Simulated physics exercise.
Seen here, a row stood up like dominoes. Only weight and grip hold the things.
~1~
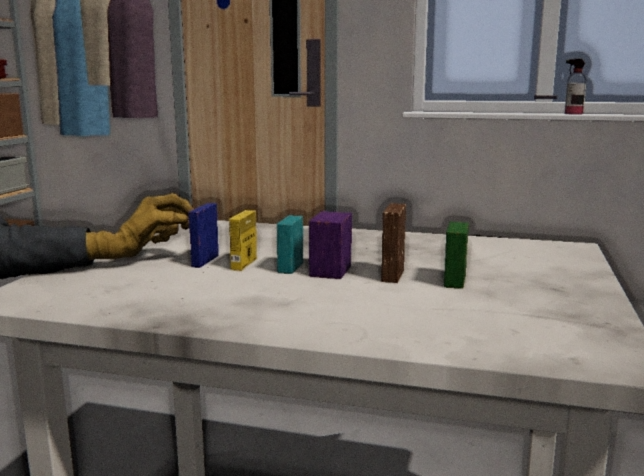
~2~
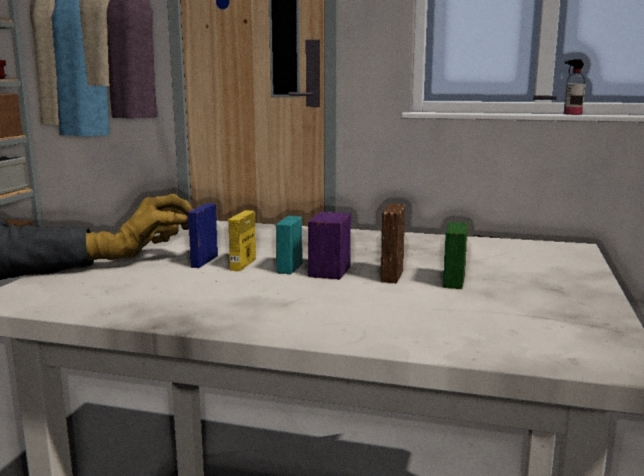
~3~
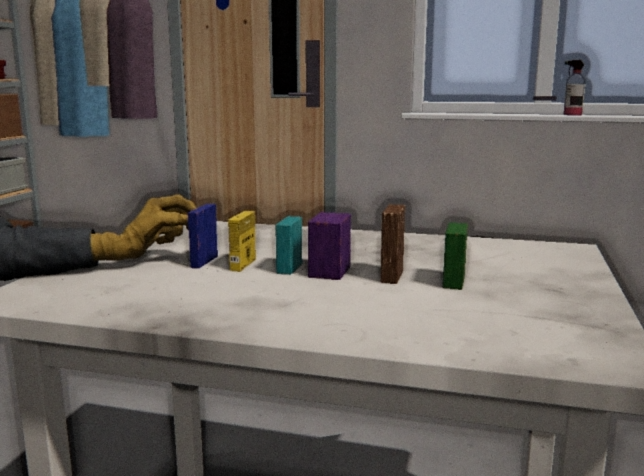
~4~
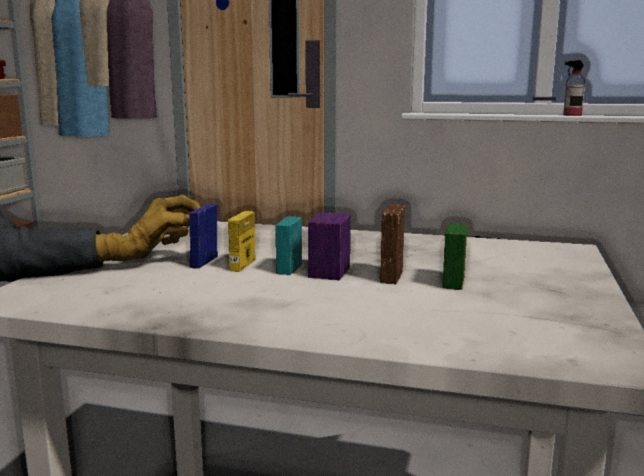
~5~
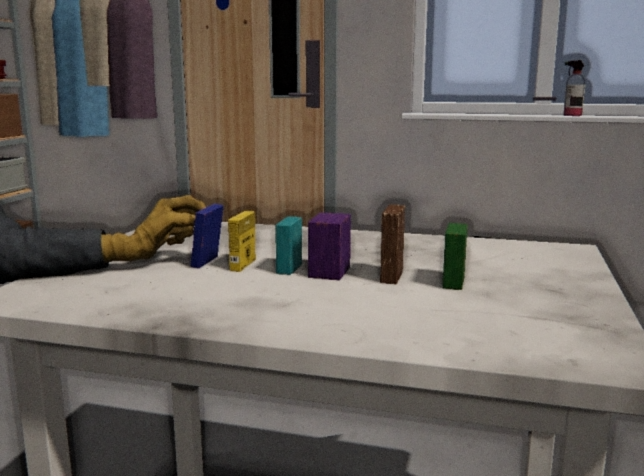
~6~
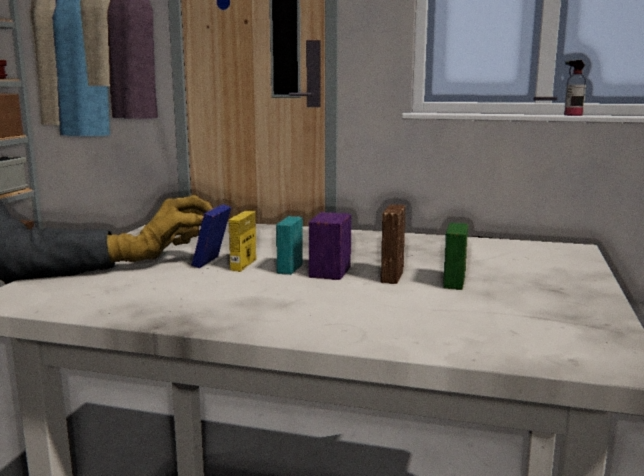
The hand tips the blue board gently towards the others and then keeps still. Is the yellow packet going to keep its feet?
The yellow packet falls over.
Then, 0.30 s after the last picture, blue board 68° over; yellow packet tipped 52° from how it was near (266, 247); turquoise board tipped 13° from how it was.
Then, 1.10 s after the last picture, blue board 71° over; yellow packet tipped 61° from how it was near (268, 250); turquoise board tipped 16° from how it was.
At rest, tipped over on the table, yellow packet; left askew, turquoise board; the other 2 in place. Seen from the same camera at the end, yellow packet near (269, 252).
